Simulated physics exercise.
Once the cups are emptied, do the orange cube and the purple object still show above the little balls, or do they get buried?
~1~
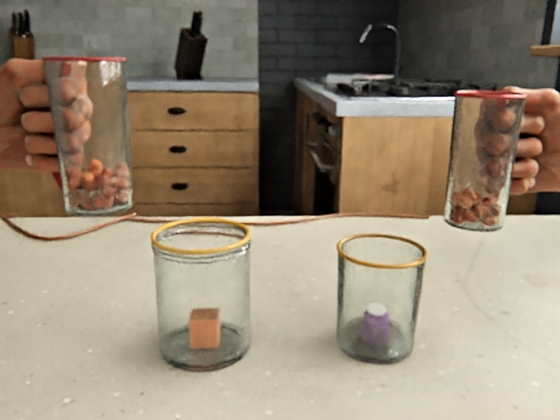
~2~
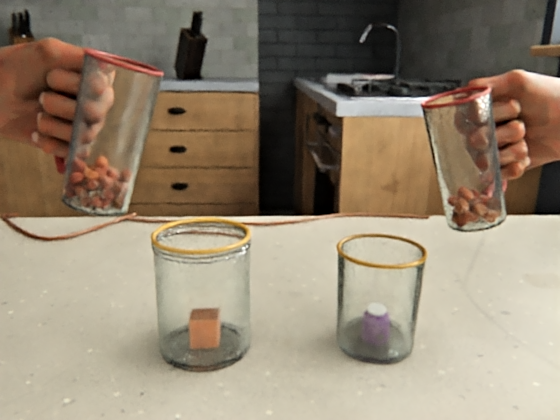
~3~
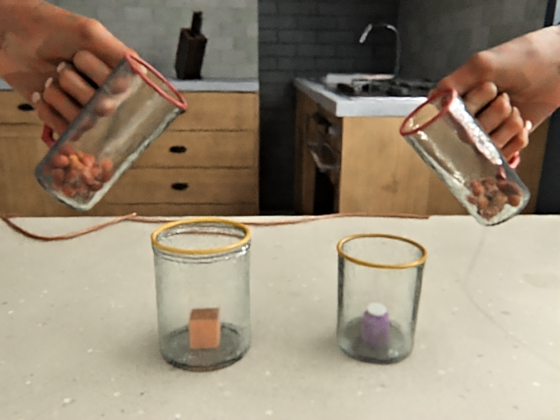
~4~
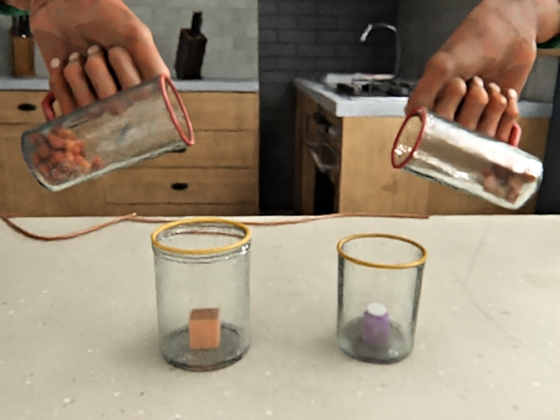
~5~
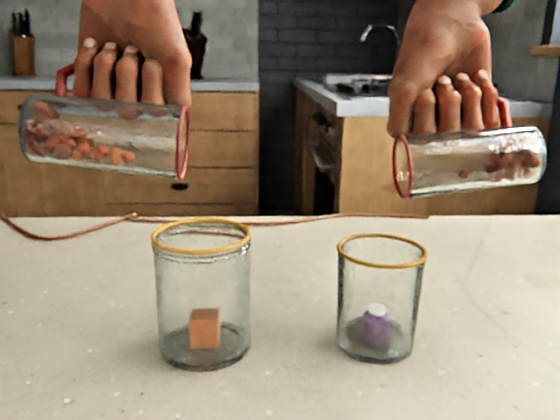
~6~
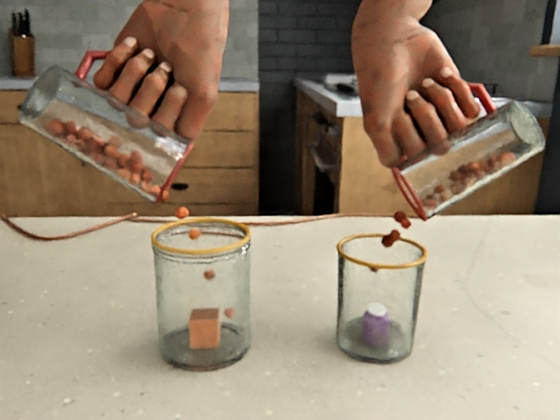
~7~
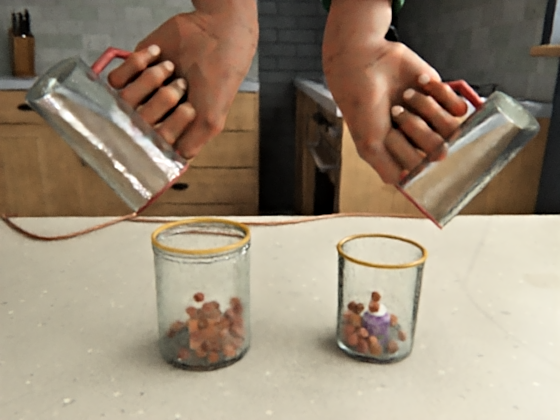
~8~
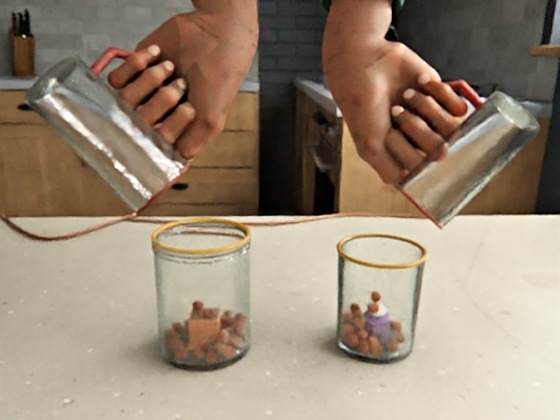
Both still show above the balls. The orange cube in the left glass and the purple object in the right one each keep their tops out.
